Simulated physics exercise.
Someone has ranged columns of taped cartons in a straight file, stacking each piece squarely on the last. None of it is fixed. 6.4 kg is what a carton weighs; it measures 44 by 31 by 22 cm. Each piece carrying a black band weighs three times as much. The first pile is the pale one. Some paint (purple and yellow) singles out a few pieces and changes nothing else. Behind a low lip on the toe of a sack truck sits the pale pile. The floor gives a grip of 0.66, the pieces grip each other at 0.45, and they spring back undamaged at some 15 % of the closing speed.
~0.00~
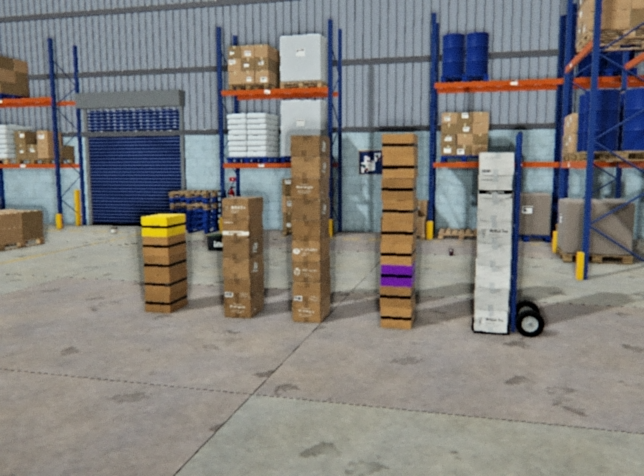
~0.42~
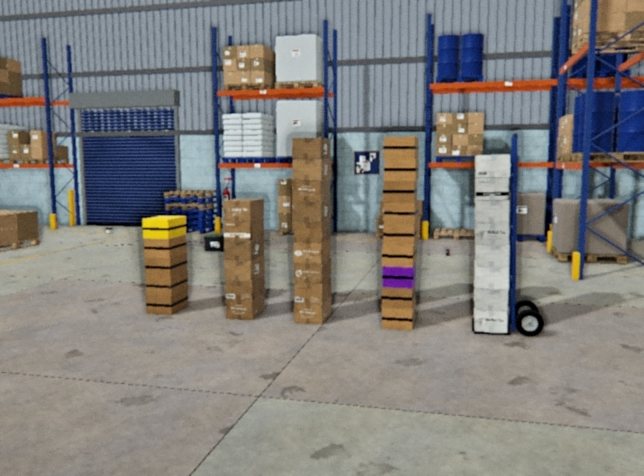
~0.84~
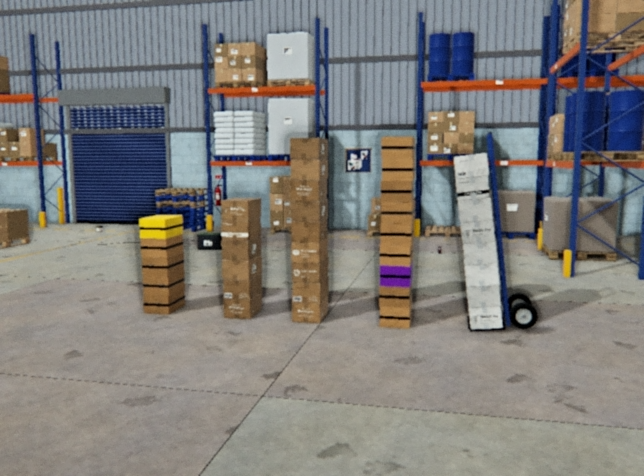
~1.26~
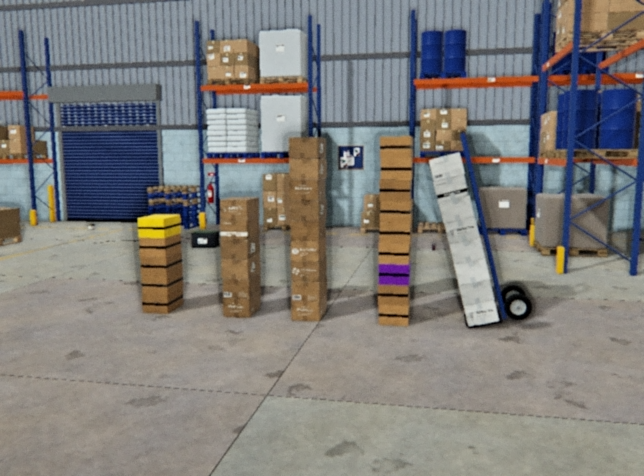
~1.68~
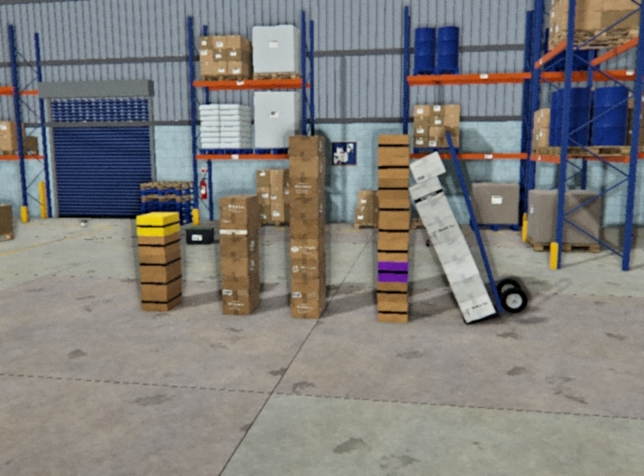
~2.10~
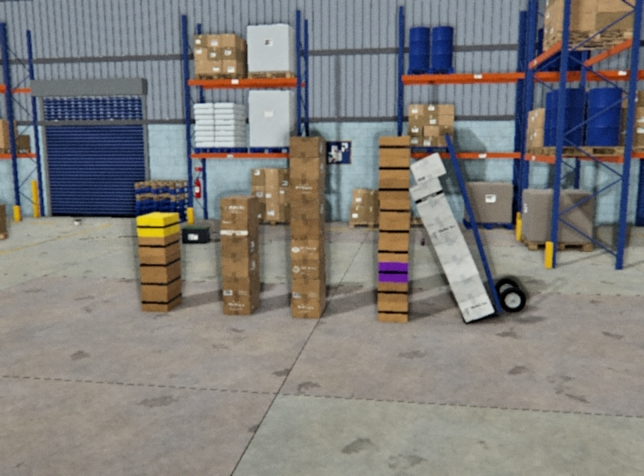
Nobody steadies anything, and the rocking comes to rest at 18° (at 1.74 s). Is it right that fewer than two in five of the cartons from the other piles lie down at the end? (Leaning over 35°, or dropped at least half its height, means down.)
South of forty percent.
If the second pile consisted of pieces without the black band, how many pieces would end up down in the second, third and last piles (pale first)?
In that case second 9, third 9, last 5.
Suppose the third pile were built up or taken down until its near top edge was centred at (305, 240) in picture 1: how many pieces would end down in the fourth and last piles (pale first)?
Result: Fourth pile 0, last pile 0.
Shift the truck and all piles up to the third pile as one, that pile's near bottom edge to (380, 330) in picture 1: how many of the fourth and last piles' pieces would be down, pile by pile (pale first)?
Down per pile: Fourth 0; last 0.
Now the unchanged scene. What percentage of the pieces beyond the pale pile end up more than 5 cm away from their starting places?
That comes to 0 in a hundred.
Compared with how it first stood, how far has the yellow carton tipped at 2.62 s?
About 0°.
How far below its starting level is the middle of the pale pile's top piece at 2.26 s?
Roughly 0 cm lower.
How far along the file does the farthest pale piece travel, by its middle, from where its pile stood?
I'd say close to 60 cm along.
By 2.26 s, 0 of the pale pile down; none of the 29 other cartons down.
When it is over (2.8 s), 0 of the pale pile down; none of the 29 other cartons down; purple carton unmoved; yellow carton unmoved. That is 0 per cent. In pixels of the last frame, middles, purple carton near (394, 268), yellow carton near (159, 225).
